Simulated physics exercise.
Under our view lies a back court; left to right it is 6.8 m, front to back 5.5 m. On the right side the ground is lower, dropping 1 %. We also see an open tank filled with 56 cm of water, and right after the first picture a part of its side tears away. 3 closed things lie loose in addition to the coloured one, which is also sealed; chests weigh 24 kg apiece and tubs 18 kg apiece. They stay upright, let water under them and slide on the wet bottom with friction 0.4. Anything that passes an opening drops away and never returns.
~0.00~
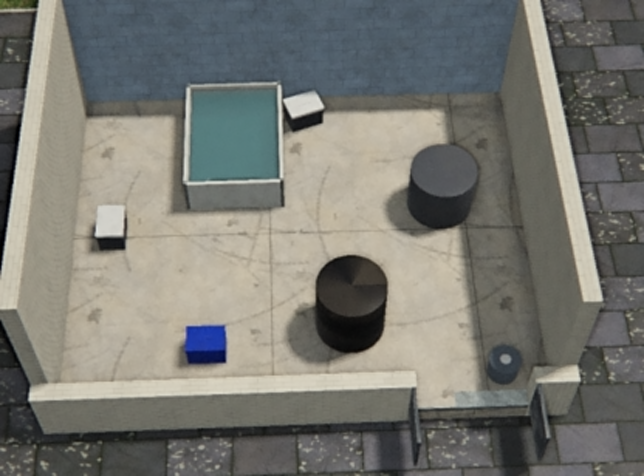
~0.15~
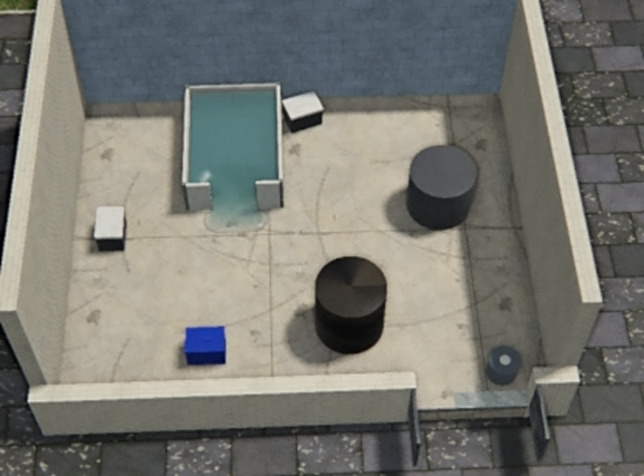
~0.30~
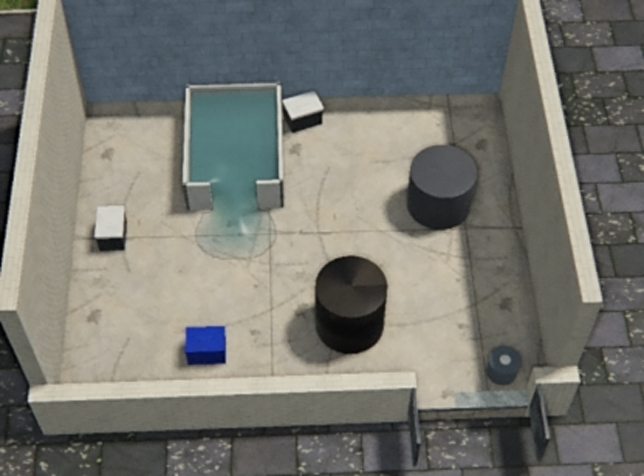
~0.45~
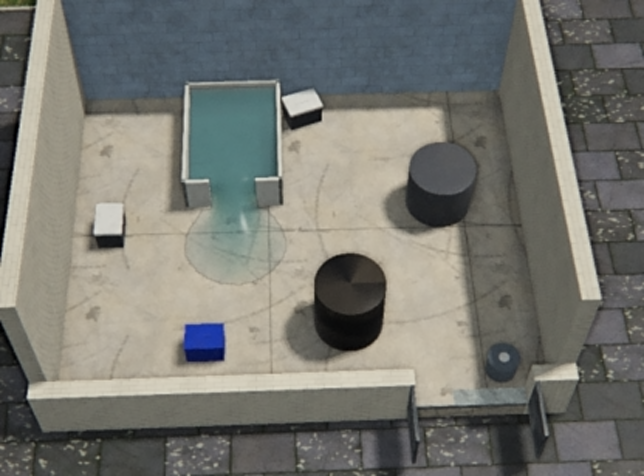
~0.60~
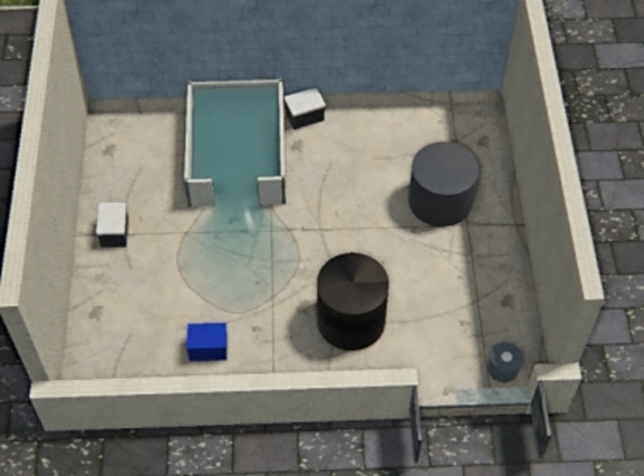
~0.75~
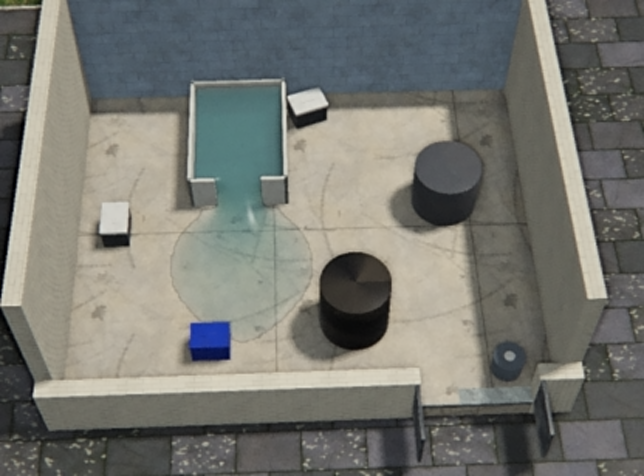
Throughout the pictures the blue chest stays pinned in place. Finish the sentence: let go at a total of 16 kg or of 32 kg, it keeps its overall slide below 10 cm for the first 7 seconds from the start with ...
It does so with neither total.
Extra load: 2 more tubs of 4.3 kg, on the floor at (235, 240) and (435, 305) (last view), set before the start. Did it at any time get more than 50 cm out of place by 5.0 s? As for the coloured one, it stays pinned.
So the first one crosses the line and the second one crosses the line.
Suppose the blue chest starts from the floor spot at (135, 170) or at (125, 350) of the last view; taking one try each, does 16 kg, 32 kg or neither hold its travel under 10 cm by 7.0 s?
In turn: The lighter suffices; just the heavier works.
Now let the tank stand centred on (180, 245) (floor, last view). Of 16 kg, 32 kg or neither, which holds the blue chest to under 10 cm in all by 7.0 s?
Then both masses fall short.
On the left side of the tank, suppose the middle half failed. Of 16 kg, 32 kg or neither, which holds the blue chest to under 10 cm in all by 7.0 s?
Then, in short, the larger is needed.
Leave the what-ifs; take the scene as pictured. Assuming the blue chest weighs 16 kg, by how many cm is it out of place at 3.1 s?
Shift: Roughly 60 cm.
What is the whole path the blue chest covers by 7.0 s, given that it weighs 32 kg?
It covers some 80 cm altogether.
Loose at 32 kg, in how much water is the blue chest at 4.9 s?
About 11 cm.
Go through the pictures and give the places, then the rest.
In the first picture, the blue chest at (205, 338), on the bottom; water covers 2.6 m2; 0 of 4 have shifted.
In the second picture, the blue chest at (205, 339), on the bottom; 2.9 m2 under water; 0 of 4 have shifted.
In the third picture, the blue chest at (205, 339), on the bottom; water covers 3.5 m2; 0 of 4 have shifted.
In the fourth picture, the blue chest at (204, 336) rests on the ground; water covers 4.2 m2; 0 of 4 have shifted.
In the fifth picture, the blue chest at (206, 335), on the bottom; water covers 5.1 m2; 0 of 4 have shifted.
In the sixth picture, the blue chest at (209, 335), on the bottom; water covers 6.3 m2; 0 of 4 have shifted.
After 1.4 s the blue chest would be 5 cm from its start with 16 kg and 11 cm from its start with 32 kg; 6 cm of water round it then.
After 3.1 s the blue chest would be 58 cm from its start with 16 kg and 54 cm from its start with 32 kg; 13 cm of water round it then.
After 4.9 s the blue chest would be 108 cm from its start with 16 kg and 58 cm from its start with 32 kg; 11 cm of water round it then.
After 7.0 s the blue chest would be 169 cm from its start with 16 kg and 58 cm from its start with 32 kg; 7 cm of water round it then.
